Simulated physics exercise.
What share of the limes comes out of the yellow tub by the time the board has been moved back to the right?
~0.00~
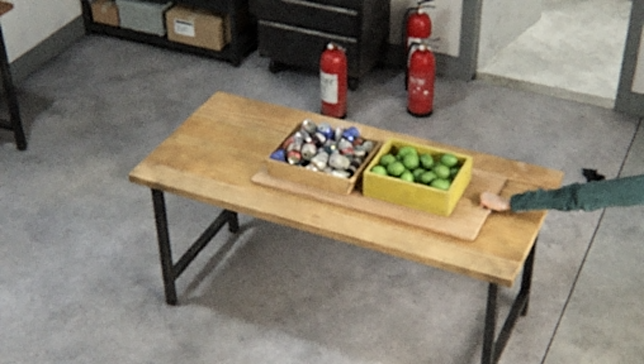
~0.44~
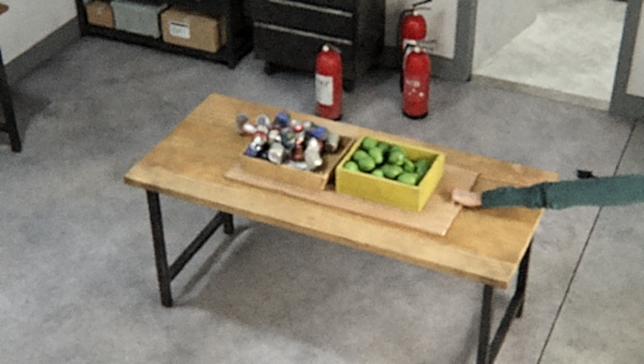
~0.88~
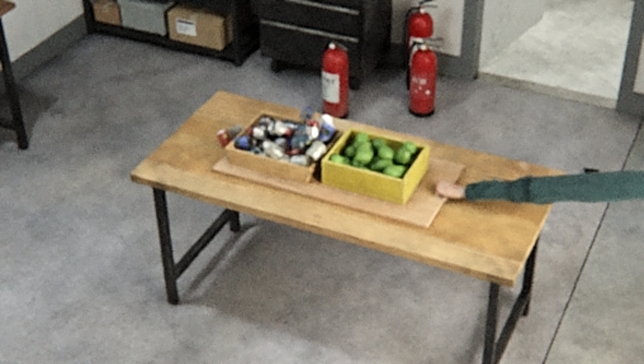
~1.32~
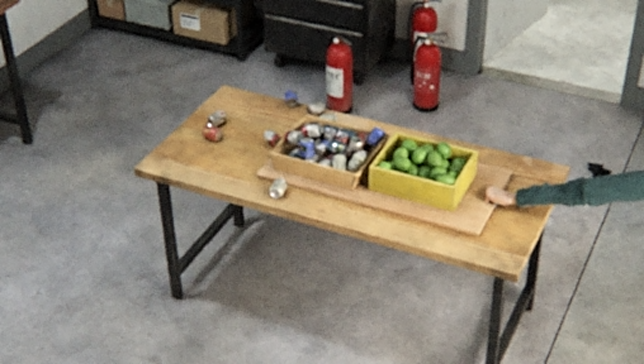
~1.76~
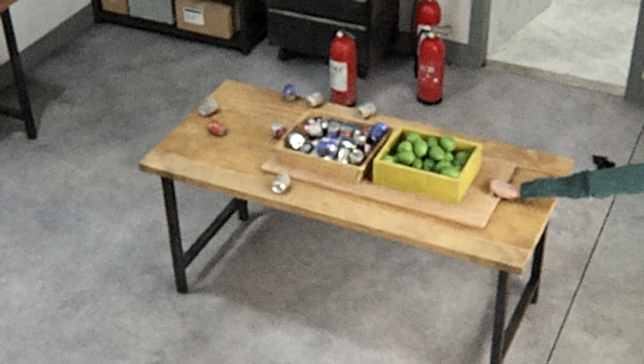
Fewer than one in six of the limes come out, as they all appear to stay in the yellow tub.
